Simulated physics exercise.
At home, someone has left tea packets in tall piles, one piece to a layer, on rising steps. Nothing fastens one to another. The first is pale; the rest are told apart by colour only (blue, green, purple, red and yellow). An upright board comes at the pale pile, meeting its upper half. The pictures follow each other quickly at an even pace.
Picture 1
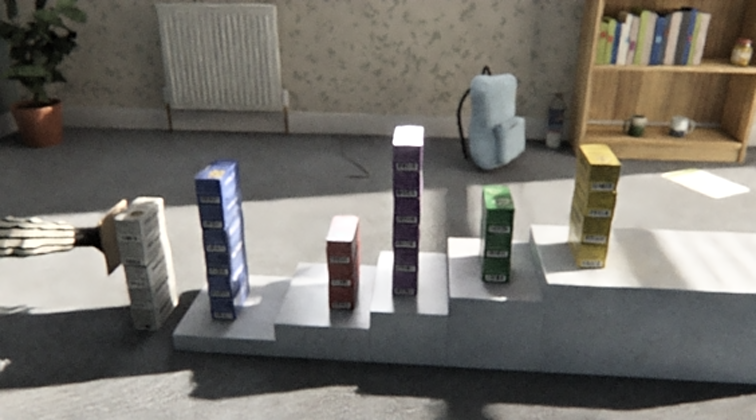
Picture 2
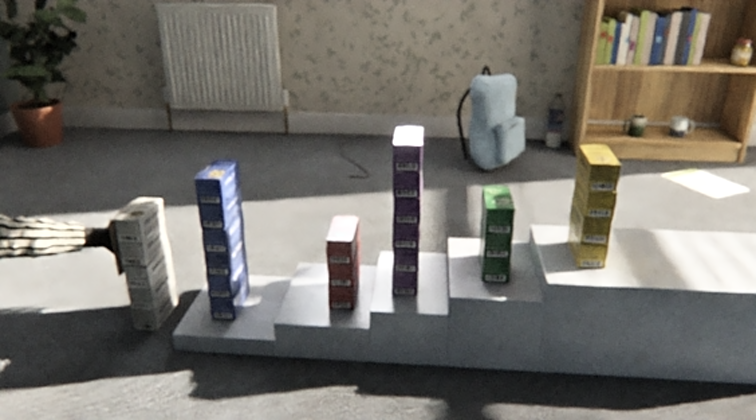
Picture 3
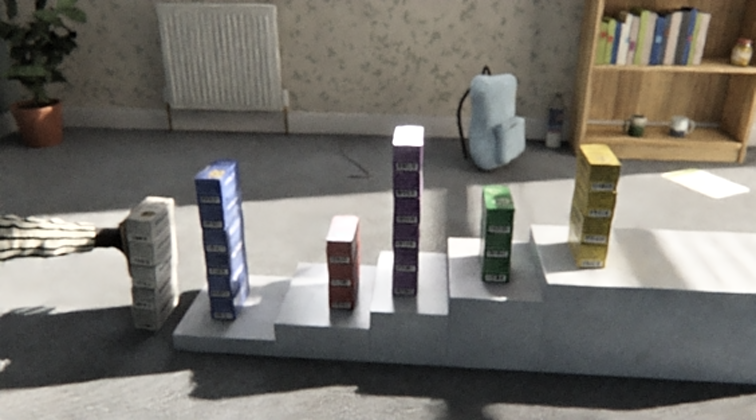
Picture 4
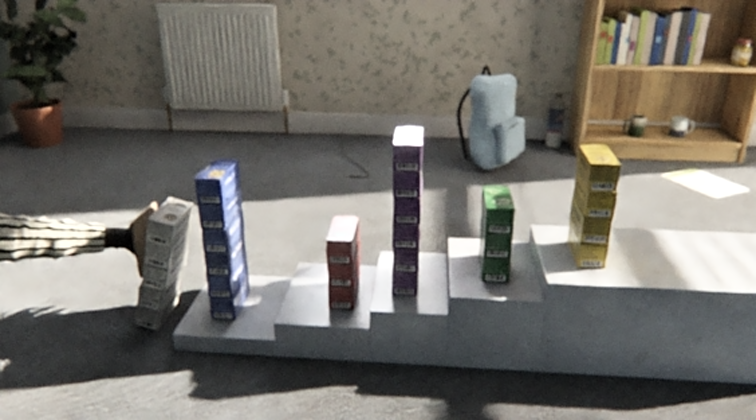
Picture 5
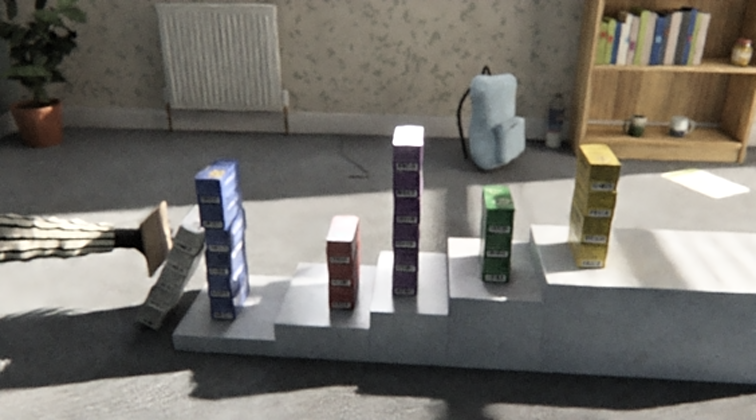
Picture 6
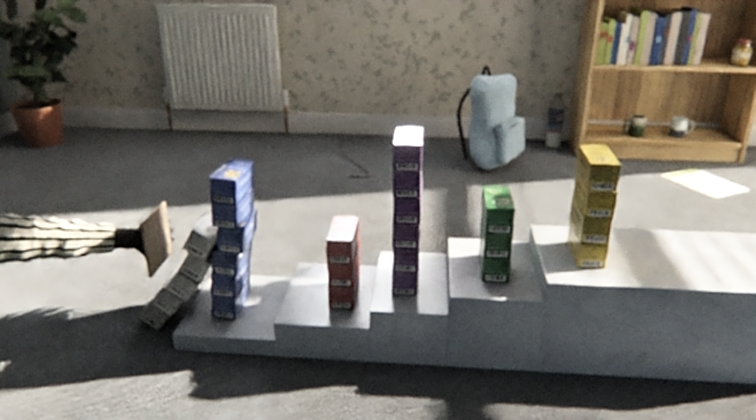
A flat board on a long, ribbed arm moves in from the left and pushes the upper half of a pale pile of packets, which leans rightward against the blue pile. The blue packets shift out of line, their upper part nudged right, while the red, purple, green and yellow piles stay still.
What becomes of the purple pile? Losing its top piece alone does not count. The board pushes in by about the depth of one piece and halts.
In the end the purple column survives.
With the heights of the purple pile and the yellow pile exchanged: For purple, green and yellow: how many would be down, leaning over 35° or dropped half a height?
The counts are purple 0, green 0, yellow 0.
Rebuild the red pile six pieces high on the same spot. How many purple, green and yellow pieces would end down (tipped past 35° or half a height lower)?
The counts are purple 0, green 0, yellow 0.
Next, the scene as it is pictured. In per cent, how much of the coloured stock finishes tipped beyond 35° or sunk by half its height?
Near 25 in a hundred.
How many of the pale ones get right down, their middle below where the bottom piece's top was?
It comes to 1.
Soon after the last picture, 5 of the pale pile down; none of the 6 purple packets down (0 of 22 in all colours); top purple packet unmoved; top blue packet leaning clearly.
A little later, 5 of the pale pile down; none of the 6 purple packets down (6 of 22 in all colours); top purple packet unmoved; top blue packet on its side.
At rest, 5 of the pale pile down; none of the 6 purple packets down (6 of 22 in all colours); top purple packet unmoved; top blue packet on its side. As the last picture would show them, middles, top purple packet near (409, 148), top blue packet near (344, 243).
